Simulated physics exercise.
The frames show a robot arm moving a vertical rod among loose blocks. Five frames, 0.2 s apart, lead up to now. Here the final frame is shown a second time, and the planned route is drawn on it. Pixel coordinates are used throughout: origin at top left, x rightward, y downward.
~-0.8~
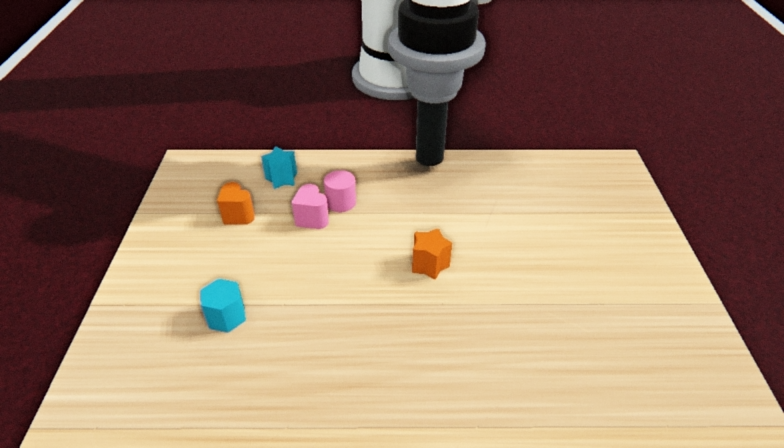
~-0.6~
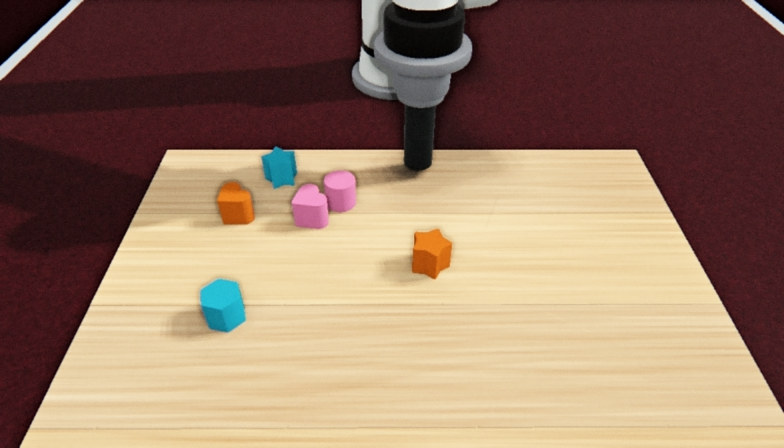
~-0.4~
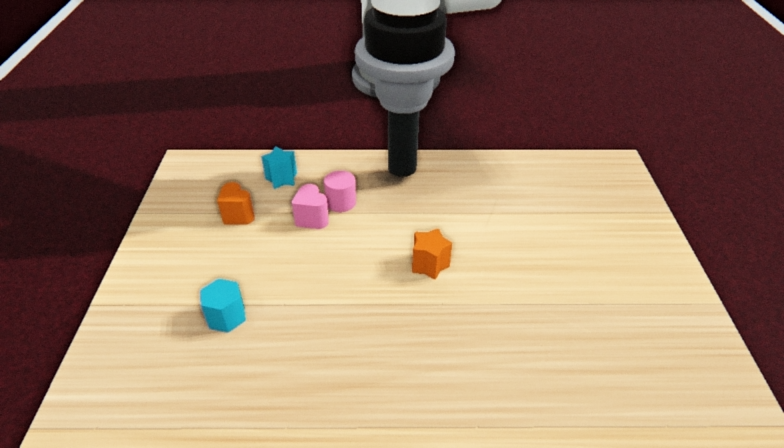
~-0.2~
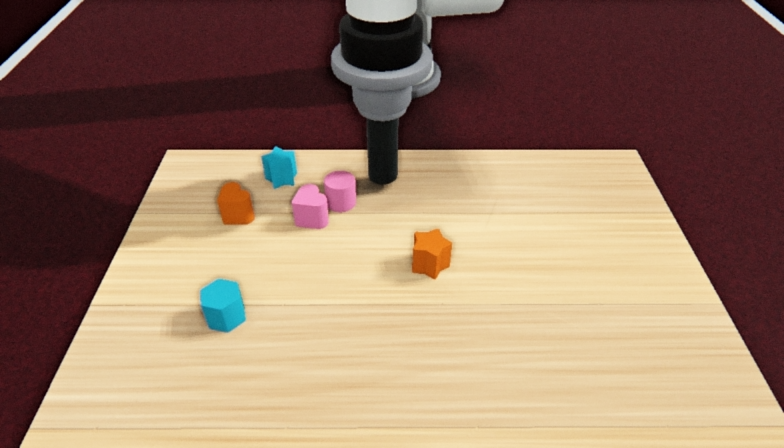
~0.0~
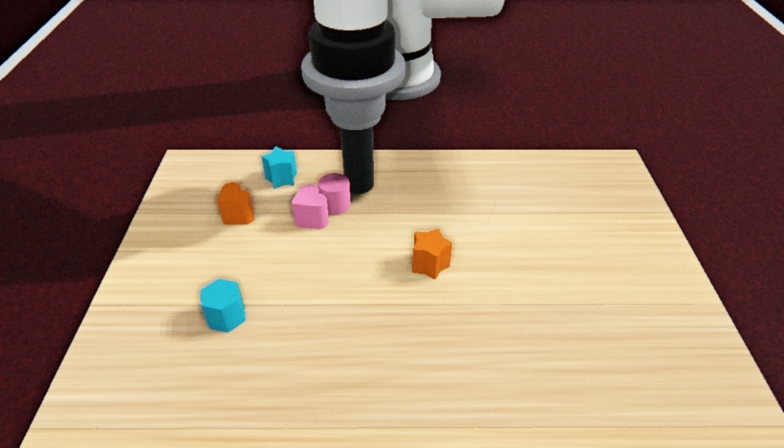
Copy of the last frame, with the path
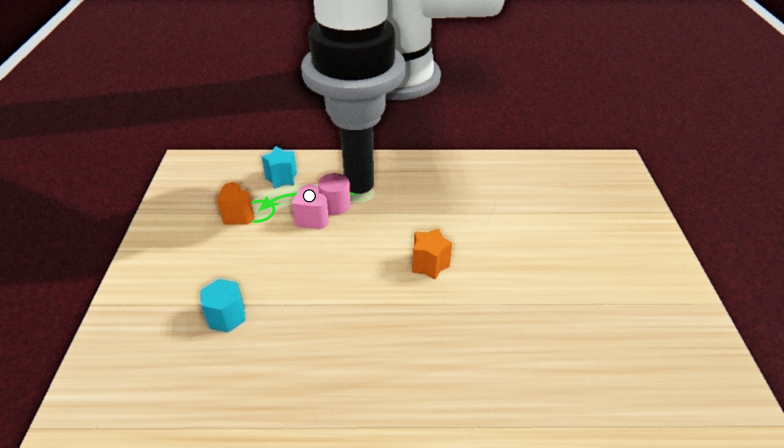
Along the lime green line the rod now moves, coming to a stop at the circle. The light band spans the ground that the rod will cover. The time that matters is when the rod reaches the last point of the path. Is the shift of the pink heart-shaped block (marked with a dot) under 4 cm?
I'd say yes.
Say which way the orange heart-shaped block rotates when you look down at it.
From above, it turns clockwise.
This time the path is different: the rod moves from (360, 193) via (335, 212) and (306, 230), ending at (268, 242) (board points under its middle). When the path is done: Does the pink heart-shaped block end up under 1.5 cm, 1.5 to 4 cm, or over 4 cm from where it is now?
By the end of the path, it will have gone past 4 cm.
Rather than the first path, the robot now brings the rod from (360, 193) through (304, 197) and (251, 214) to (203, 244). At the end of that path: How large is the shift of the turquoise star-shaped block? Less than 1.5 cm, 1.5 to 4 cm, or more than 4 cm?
It falls in the under 1.5 cm band.
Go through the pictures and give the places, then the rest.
The first picture shows tip of the rod (430, 158), middles of tops, orange heart-shaped block (233, 193), turquoise star-shaped block (278, 156), pink heart-shaped block (309, 196), pink round block (339, 179).
The second picture shows rod (418, 163), nothing pushed.
The third picture shows rod (402, 169), nothing pushed.
The fourth picture shows rod (383, 176), nothing pushed.
The fifth picture shows rod (359, 185), orange heart-shaped block (233, 193), turquoise star-shaped block (278, 156), pink heart-shaped block (309, 196), pink round block (333, 182).
The line goes from (360, 193) over (324, 193) and (288, 195) to (258, 211); the dot is on the pink heart-shaped block.
What follows on the original path. One third of the way, rod (322, 186); pink heart-shaped block (295, 204), turned 50° anticlockwise; pink round block (301, 187).
Two thirds of the way, rod (287, 187); turquoise star-shaped block (276, 155); pink heart-shaped block (292, 208), turned 75° anticlockwise; pink round block (277, 192).
At the end, rod (257, 203); orange heart-shaped block (226, 195), turned 20° clockwise; turquoise star-shaped block (276, 155); pink heart-shaped block (292, 212), turned 105° anticlockwise; pink round block (261, 207).
